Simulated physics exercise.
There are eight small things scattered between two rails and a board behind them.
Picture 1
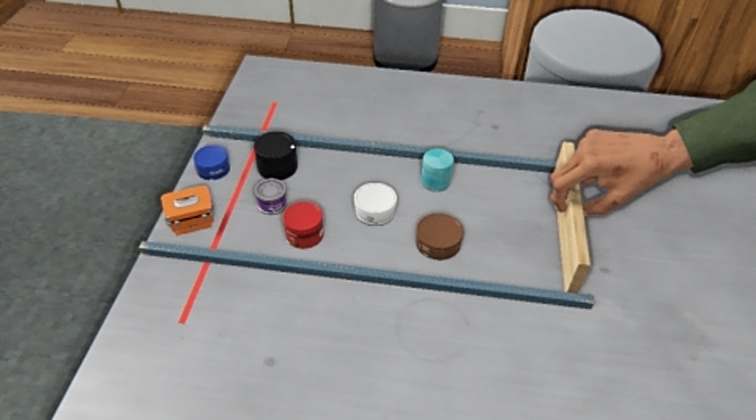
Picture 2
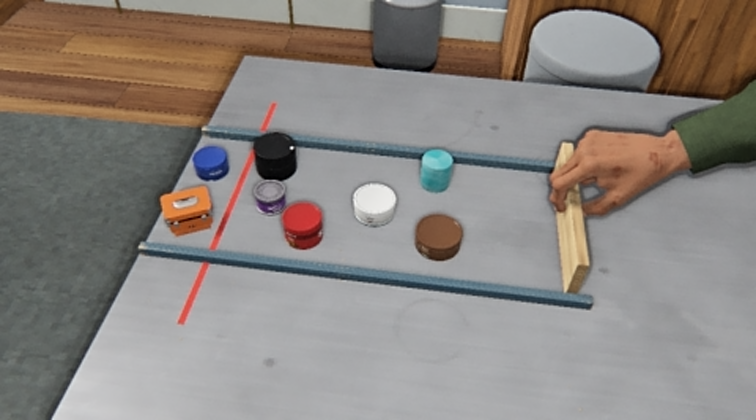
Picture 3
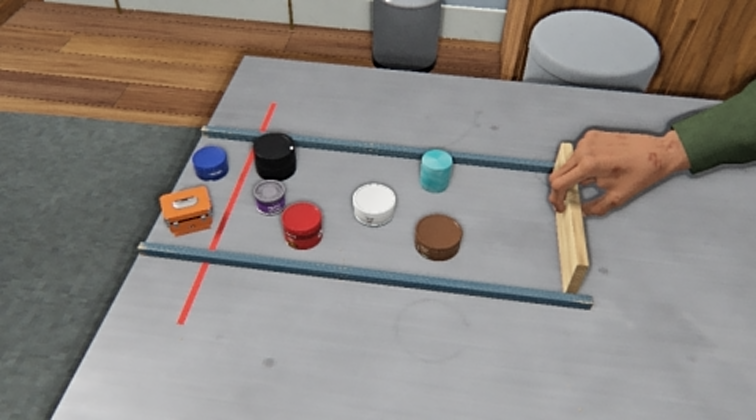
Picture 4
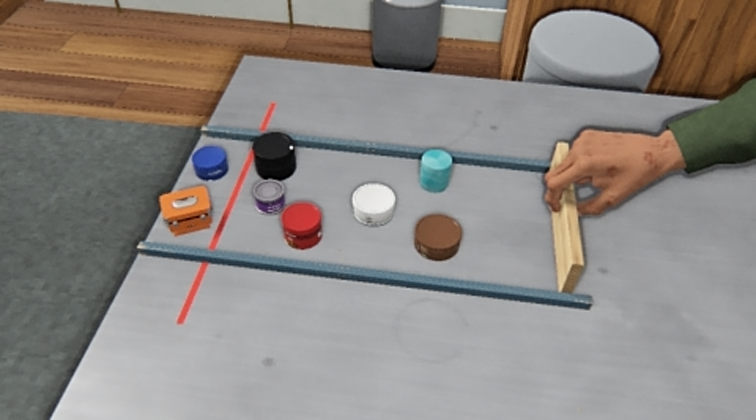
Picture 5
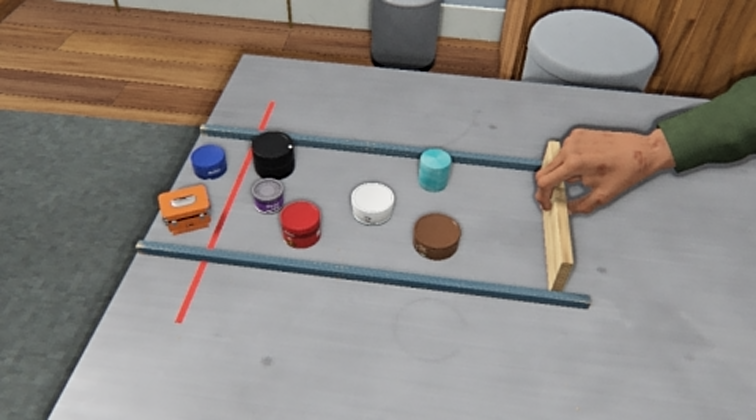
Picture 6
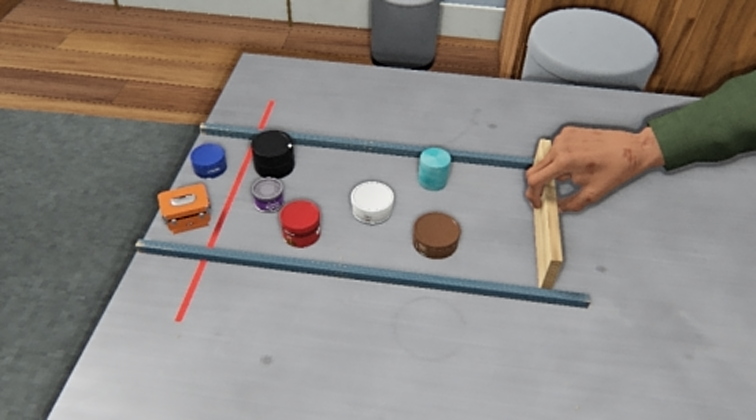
On a gray tabletop, a hand held a wooden board upright between two blue rails and slid it slightly left, while the eight small containers scattered near a red line stayed practically still.
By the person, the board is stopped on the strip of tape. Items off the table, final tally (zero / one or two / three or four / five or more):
The table loses one, maybe two.
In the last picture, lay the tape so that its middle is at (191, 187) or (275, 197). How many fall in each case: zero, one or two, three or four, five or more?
At least five; none at all.
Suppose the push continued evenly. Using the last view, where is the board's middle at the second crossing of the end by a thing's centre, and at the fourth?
Roughly (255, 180) for the earlier crossing, roughly (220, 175) for the later one.
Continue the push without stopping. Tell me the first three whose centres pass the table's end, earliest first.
Orange case, blue tub, red tub.
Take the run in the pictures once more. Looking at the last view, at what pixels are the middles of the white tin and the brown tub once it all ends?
Final positions - white tin around (213, 184), brown tub around (197, 215).
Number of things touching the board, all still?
It's touching 3 at the end.
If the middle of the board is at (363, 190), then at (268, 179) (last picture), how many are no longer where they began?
The count reaches 4 first and 8 second.
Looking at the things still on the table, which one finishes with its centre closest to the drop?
Nearest at the end: The red tub.
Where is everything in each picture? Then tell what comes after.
Blue tub (212, 163); orange case (189, 211); black lid (276, 156); board (570, 214); tape (237, 193), in the first frame.
Orange case (188, 212); purple tin (271, 198), in the second frame.
Black lid (275, 157); brown tub (438, 238), in the third frame.
Blue tub (210, 164); red tub (302, 226), in the fourth frame.
Orange case (186, 210); board (555, 213), in the fifth frame.
Blue tub (209, 161); orange case (186, 209); black lid (273, 155); board (545, 211); tape (234, 192), in the sixth frame.
A little later, none off yet; blue tub at rest near (209, 161); orange case at rest near (186, 209); black lid at rest near (273, 155).
When it is over, the number that fall off is one or two; down, orange case and blue tub.
